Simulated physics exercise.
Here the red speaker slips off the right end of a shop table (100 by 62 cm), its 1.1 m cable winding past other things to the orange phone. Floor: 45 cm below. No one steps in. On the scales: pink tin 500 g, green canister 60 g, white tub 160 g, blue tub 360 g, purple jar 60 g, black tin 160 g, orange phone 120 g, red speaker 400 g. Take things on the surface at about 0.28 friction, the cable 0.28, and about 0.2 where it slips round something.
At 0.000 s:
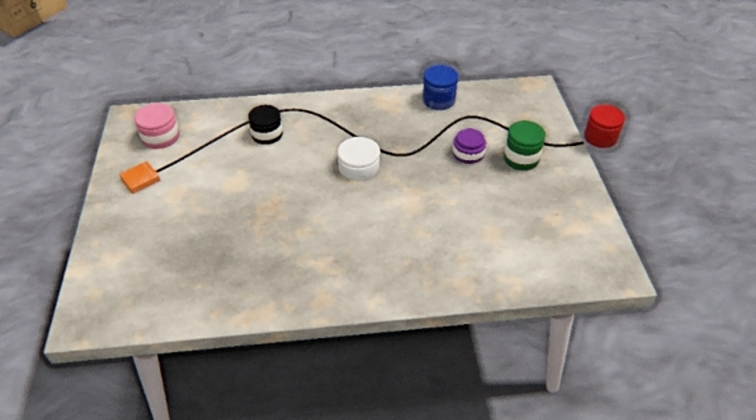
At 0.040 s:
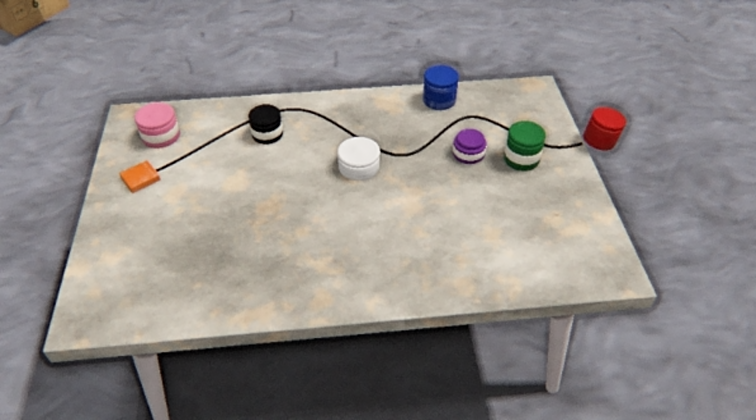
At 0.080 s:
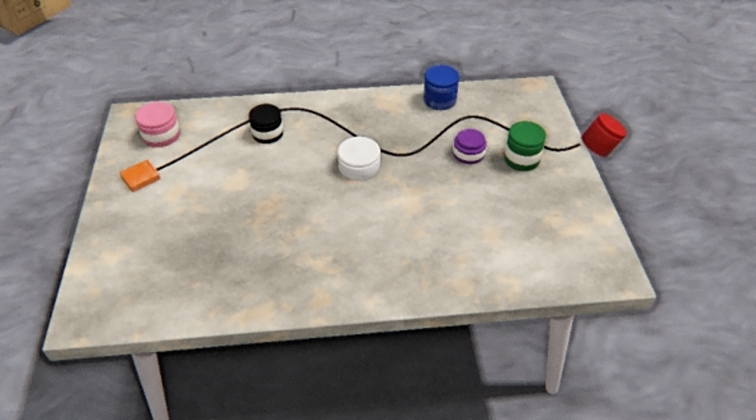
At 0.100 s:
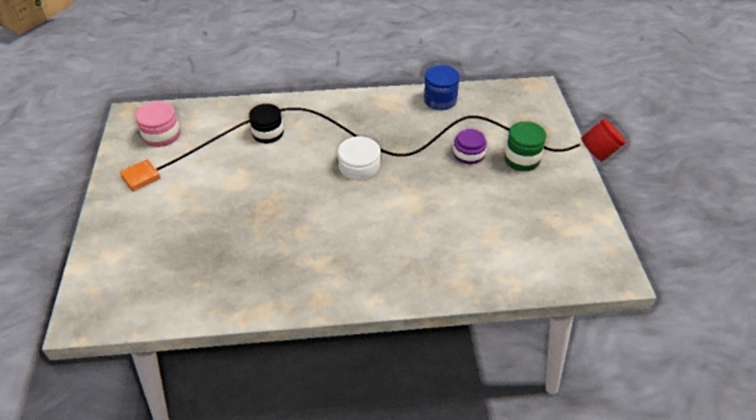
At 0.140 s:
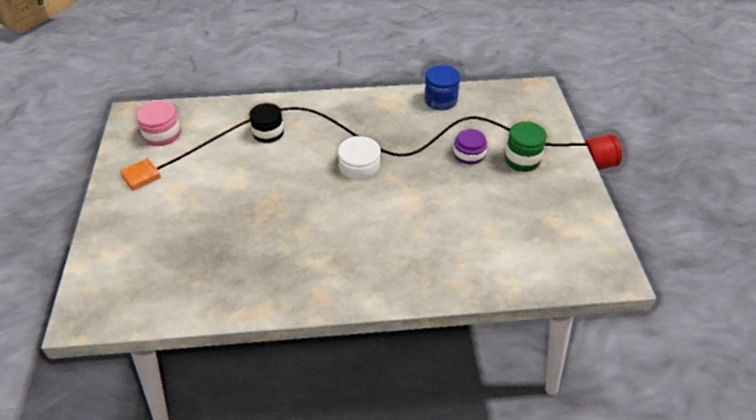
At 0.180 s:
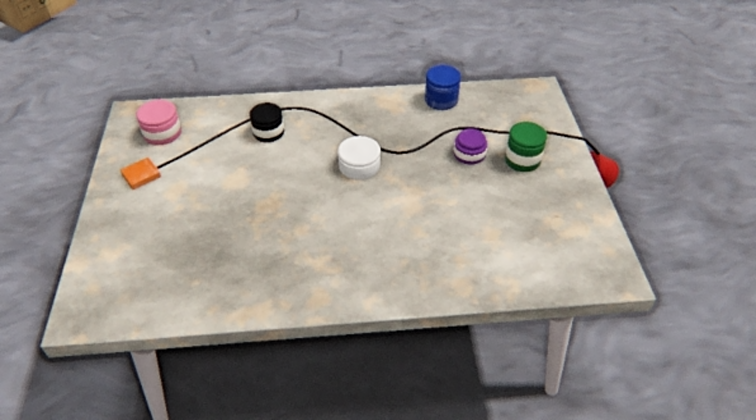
Table with colored tubs and an orange block joined by a black cable, the red one tilting and dropping past the right edge.
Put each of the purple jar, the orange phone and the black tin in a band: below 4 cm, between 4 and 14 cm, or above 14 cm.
Watch the purple jar stay nearly put. Watch the orange phone change position a lot. Watch the black tin change position a lot.
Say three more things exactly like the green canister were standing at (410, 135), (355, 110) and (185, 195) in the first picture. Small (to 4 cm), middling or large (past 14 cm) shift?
Shift 1: Medium. Shift 2: Medium. Shift 3: Minor.
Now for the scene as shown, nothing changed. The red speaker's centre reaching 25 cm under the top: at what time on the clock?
It happens at 0.30 seconds on the clock.
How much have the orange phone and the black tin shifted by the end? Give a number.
The orange phone ended up off the top, and the black tin about 20 cm from where it began.
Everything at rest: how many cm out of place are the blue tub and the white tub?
About: Blue tub 6 cm, white tub 0 cm.
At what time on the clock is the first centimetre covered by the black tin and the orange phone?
Times: Black tin = 0.28 s, orange phone = 0.26 s.
By 0.4 s, the cable's tail end at (296, 123); orange phone 30 cm off its start, black tin 13 cm off its start, red speaker over the edge.
By 0.7 s, the cable's tail end at (404, 81); orange phone 61 cm off its start, black tin 18 cm off its start, red speaker over the edge.
By 0.9 s, the cable has left the top; orange phone over the edge, black tin 18 cm off its start at (293, 168), red speaker over the edge.
By 1.2 s, the cable has left the top; orange phone over the edge, black tin 18 cm off its start, blue tub 5 cm off its start.
By 2.4 s, the cable has left the top; orange phone over the edge, black tin 18 cm off its start at (293, 168), purple jar 0 cm off its start at (472, 138), blue tub 6 cm off its start at (460, 64).
